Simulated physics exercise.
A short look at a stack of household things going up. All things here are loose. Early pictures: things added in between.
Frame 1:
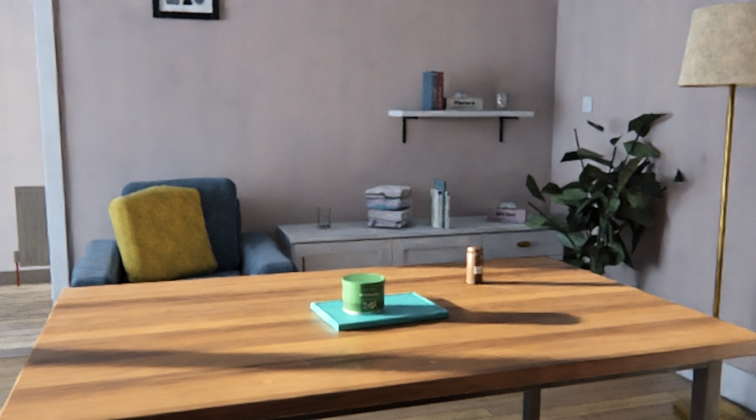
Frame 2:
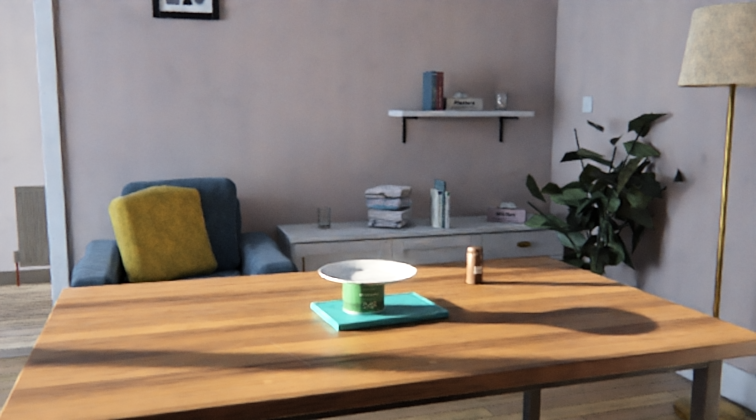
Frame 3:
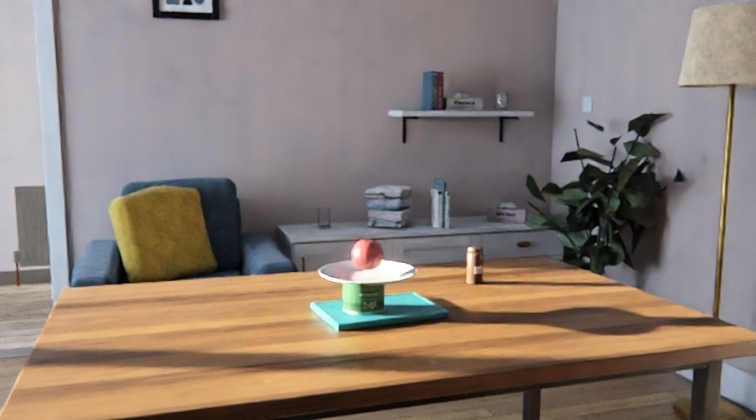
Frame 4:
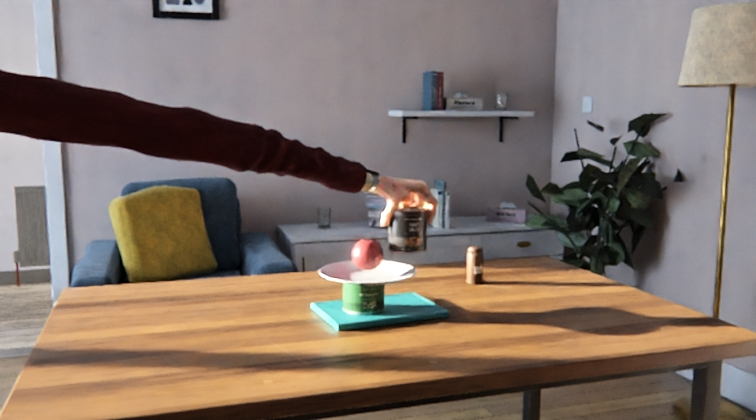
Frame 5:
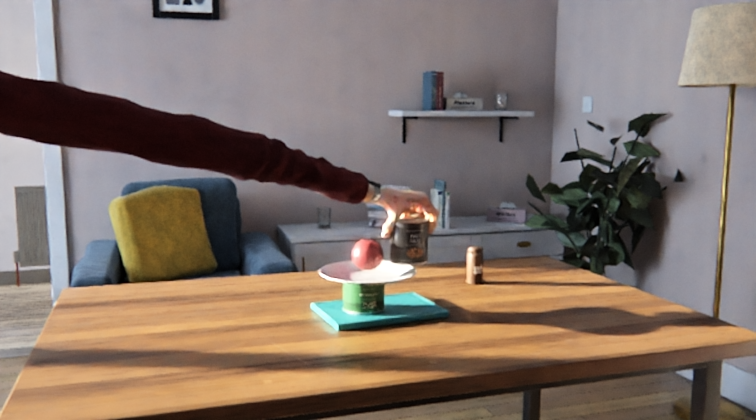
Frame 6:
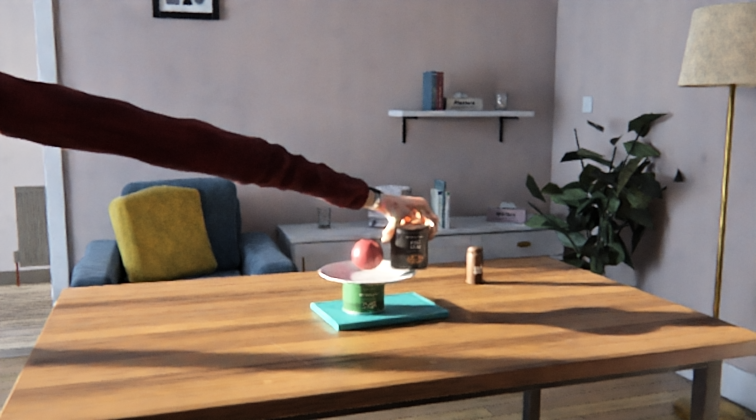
Hand lowering a black pot beside a red apple on a white plate stacked over a green tub and turquoise tray.
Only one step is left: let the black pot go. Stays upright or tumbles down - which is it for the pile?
The pile stays upright.
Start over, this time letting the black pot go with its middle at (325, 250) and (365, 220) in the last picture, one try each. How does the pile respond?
Lab note - try 1: No collapse; try 2: Collapse.
Then, 0.20 s later than the last frame, all is still.
Then, 0.60 s later than the last frame, black pot resting near (409, 248).
Then, 0.90 s later than the last frame, black pot resting near (409, 247).
Then, 1.20 s later than the last frame, black pot resting near (409, 248).
When it is over, all 6 as before. End places, in pixels of the last picture, black pot near (409, 248). The pile keeps its balance.
